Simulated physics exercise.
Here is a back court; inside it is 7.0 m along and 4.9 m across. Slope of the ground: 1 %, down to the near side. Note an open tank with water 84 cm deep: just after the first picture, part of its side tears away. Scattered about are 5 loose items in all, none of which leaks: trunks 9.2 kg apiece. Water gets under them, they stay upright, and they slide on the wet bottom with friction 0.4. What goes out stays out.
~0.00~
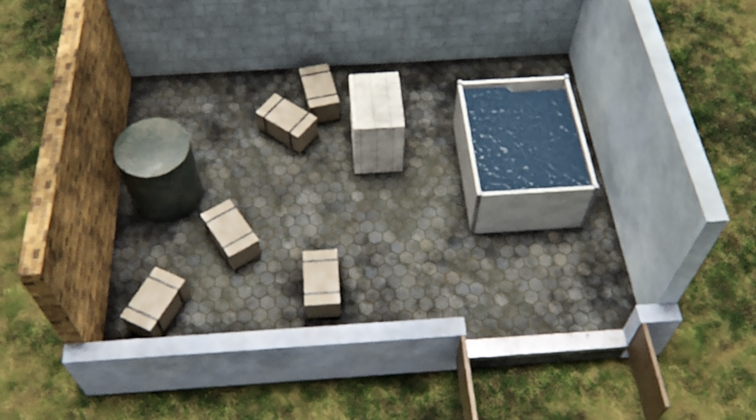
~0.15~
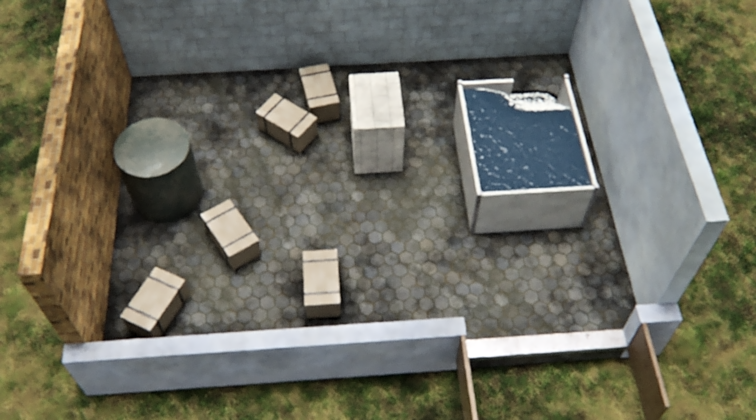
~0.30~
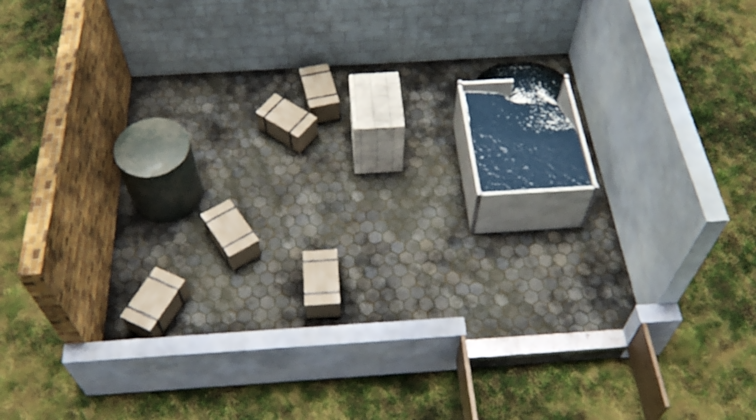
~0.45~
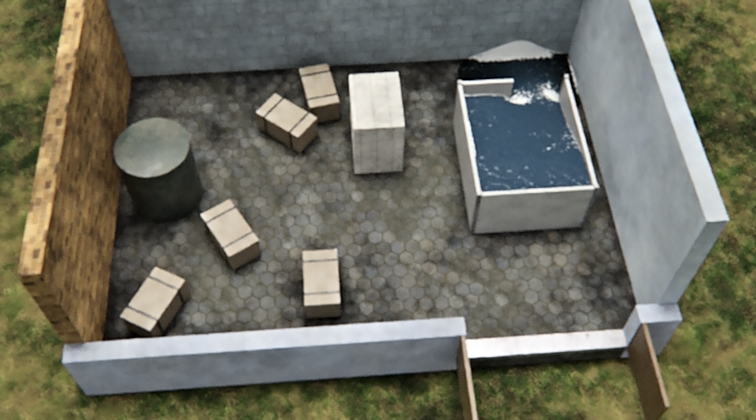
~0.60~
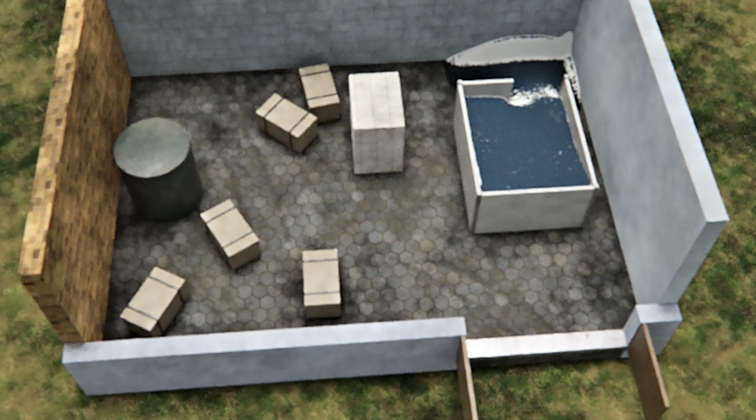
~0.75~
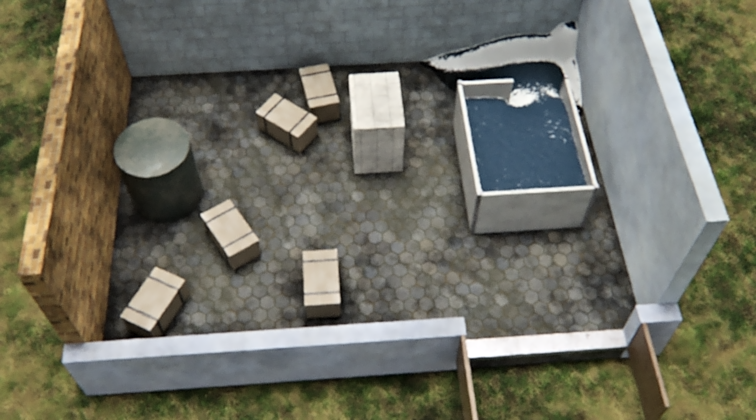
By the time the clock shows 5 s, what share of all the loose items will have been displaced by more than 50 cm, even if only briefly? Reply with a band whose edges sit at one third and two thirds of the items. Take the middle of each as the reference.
Band: One third to two thirds.
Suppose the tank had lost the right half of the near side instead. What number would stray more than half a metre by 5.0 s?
So the tally would be 0.
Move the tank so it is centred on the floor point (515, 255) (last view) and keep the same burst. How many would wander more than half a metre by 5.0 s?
In that case the number is 3.
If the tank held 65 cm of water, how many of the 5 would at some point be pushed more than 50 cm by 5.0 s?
Under that setup the answer is 2.
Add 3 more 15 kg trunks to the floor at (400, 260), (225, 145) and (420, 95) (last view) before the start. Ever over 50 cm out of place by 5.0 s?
In turn: Under, past it, past it.
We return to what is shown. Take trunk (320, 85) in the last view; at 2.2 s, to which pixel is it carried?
Look about (274, 90).
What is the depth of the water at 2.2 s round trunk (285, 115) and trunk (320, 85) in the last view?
Around 4 cm and 7 cm.
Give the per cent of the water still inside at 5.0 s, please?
94 % or so.
After 1.1 s 0 of 5 are over 50 cm from their spots; 0 afloat.
After 2.2 s 1 of 5 are over 50 cm from their spots; 0 afloat.
After 3.5 s 2 of 5 are over 50 cm from their spots; 2 afloat.
After 5.0 s 3 of 5 are over 50 cm from their spots, and 3 have been at some point; 1 afloat.
